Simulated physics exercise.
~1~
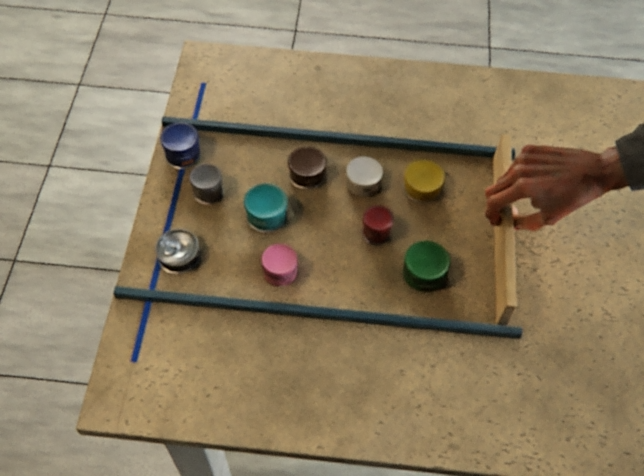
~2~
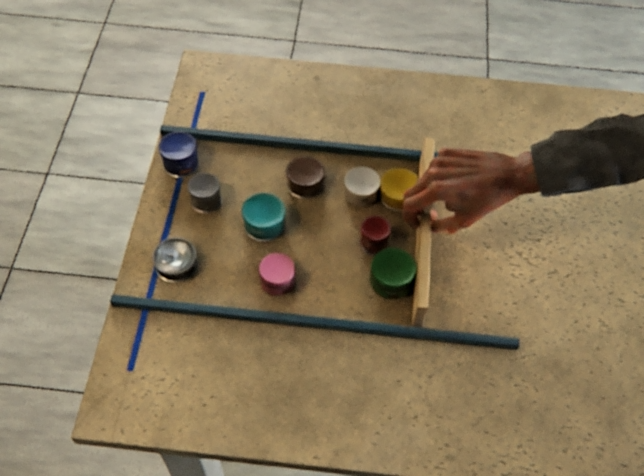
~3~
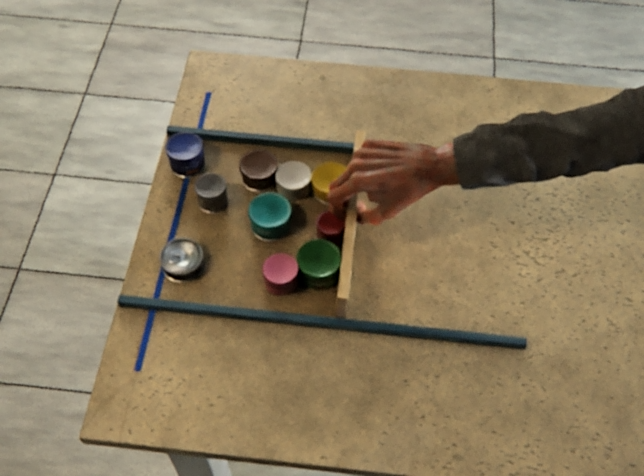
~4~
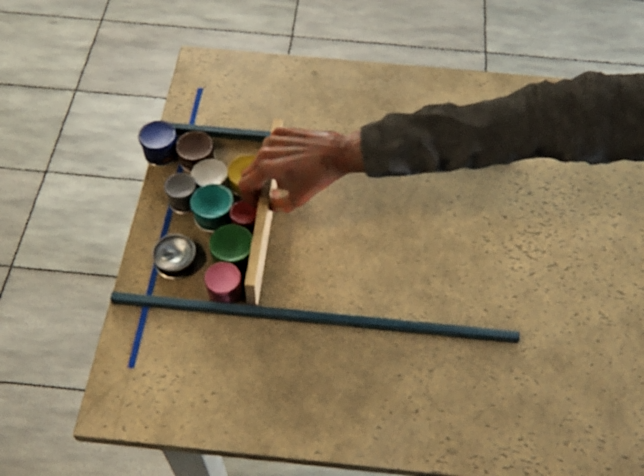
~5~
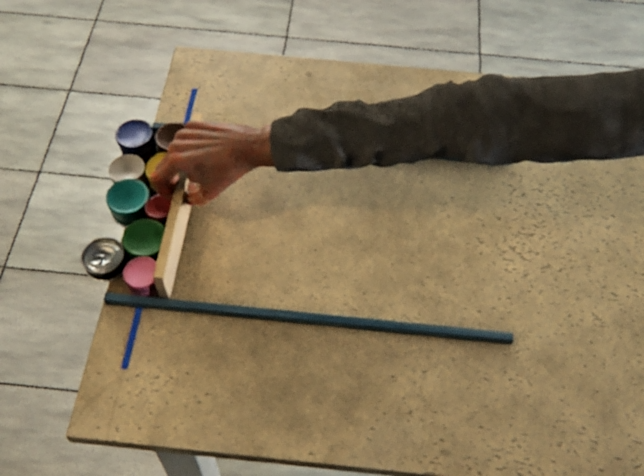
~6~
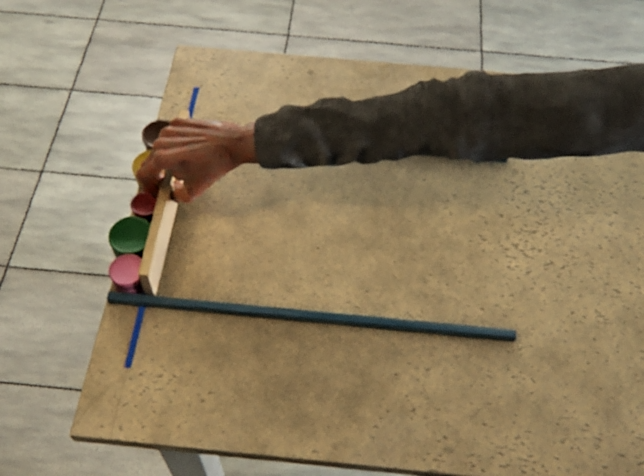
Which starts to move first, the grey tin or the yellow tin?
The yellow tin starts to move first, while the grey tin stays put until the board has swept much further left.
A hand pushing a board leftward across a table, sweeping small coloured tubs together until several drop off the left edge.
